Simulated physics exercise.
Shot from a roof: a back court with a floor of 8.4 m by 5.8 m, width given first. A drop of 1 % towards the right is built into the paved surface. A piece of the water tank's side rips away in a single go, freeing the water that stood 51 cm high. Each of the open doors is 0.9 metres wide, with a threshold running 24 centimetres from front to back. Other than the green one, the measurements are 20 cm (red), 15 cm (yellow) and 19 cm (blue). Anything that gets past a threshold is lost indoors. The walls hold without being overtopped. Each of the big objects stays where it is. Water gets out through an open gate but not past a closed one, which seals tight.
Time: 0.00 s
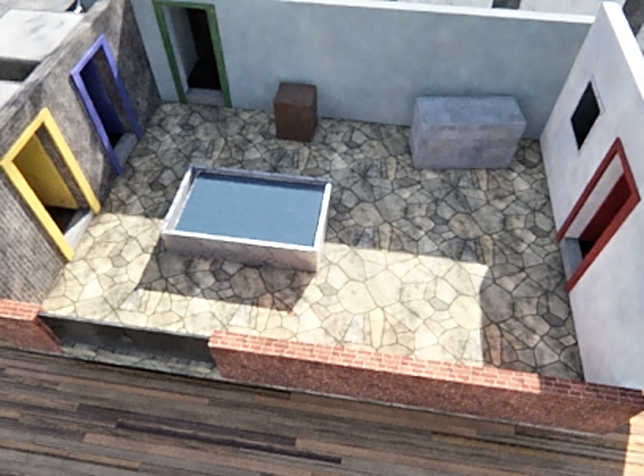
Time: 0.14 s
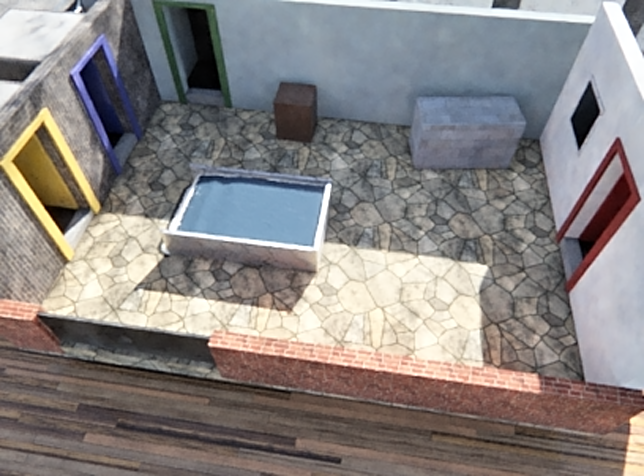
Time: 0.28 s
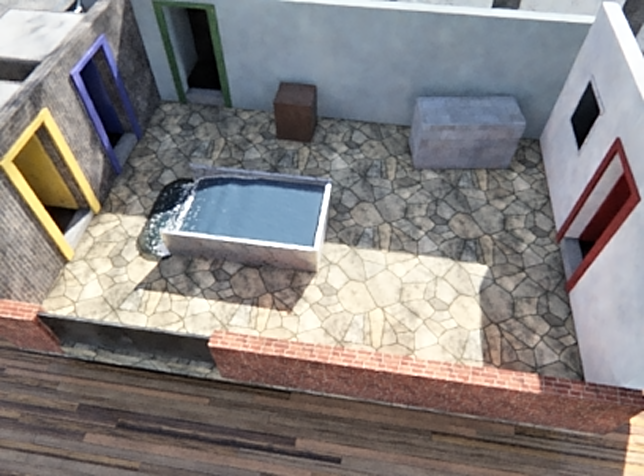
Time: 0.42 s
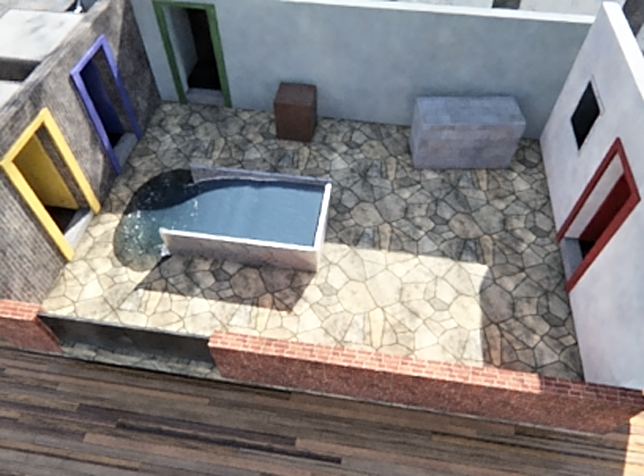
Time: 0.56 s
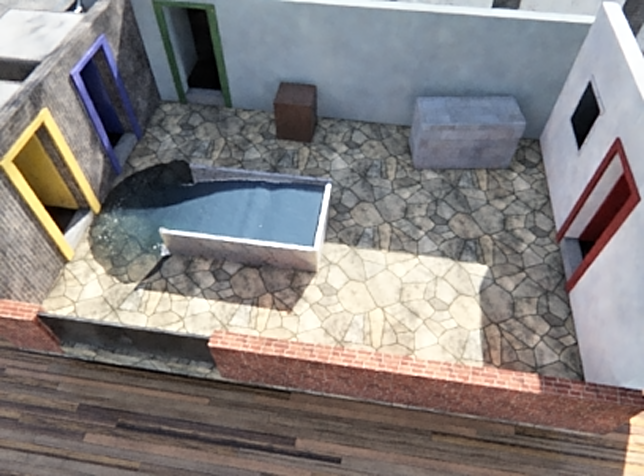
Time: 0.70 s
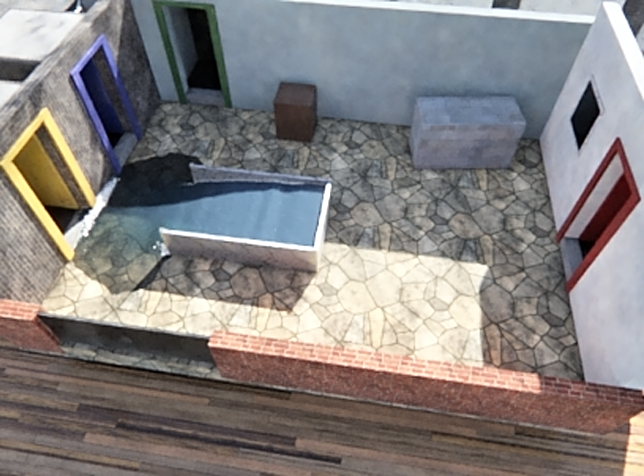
A water tank's left side opens and water spreads across the stone floor toward the left wall.
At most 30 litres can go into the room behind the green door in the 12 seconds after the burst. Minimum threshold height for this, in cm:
12 cm, roughly.
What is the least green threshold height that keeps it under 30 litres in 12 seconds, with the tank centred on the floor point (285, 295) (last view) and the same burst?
Some 12.0 cm.
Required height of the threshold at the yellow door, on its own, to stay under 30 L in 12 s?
At yellow, roughly 22 cm.
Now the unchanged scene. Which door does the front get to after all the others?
Answer: Red.
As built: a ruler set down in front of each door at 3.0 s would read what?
Depths in cm: Red 0, yellow 23, green 18, blue 16.
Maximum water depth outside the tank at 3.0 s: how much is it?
About 30 cm.
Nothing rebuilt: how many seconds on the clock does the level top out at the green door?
It peaks around 3.2 s.
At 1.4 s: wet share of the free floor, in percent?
Approximately 15 % of the floor.
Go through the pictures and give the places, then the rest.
Still water, 51 cm deep, in the water tank at (250, 208); the green door at (197, 65) is dry, in the first picture.
The gap is at (185, 213), the front 0.2 m out at (163, 249); the back of the water tank holds 51 cm, in the second picture.
The gap is at (185, 214), the front 0.6 m out at (141, 243); the back of the water tank holds 51 cm, in the third picture.
The front is at (118, 234), 1.1 m from the gap at (185, 214); 2.0 m2 of floor is wet, 51 cm left at the back, in the fourth picture.
The gap is at (185, 214), the front 1.6 m out at (94, 229); the back of the water tank holds 51 cm, in the fifth picture.
Water pours out at (186, 214) and has run 1.8 m, to (86, 209); about 6 cm deep outside, 51 cm at the back; the green door at (197, 65), 3.4 m from the gap, is still 2.0 m from the nearest water, in the sixth picture.
After 1.4 s water covers 15 % of the floor, deepest (30 cm) near (106, 214); it has not reached the green door.
After 3.0 s water covers 25 % of the floor, deepest (30 cm) near (36, 315); 18 cm at the green door, 0 litres in over its 24 cm threshold.
After 12.0 s water covers 95 % of the floor, deepest (13 cm) near (535, 140); 5 cm at the green door, 0 litres in over its 24 cm threshold.
At the green door as built, the water arrived by 2.3 s and peaked near 18 cm at 3.2 s.
Run again over the same 12 s with other heights there, 46 litres in over 10.5 cm, 13 litres over 14.5 cm. The limit of 30 litres is kept from about 12 cm up.
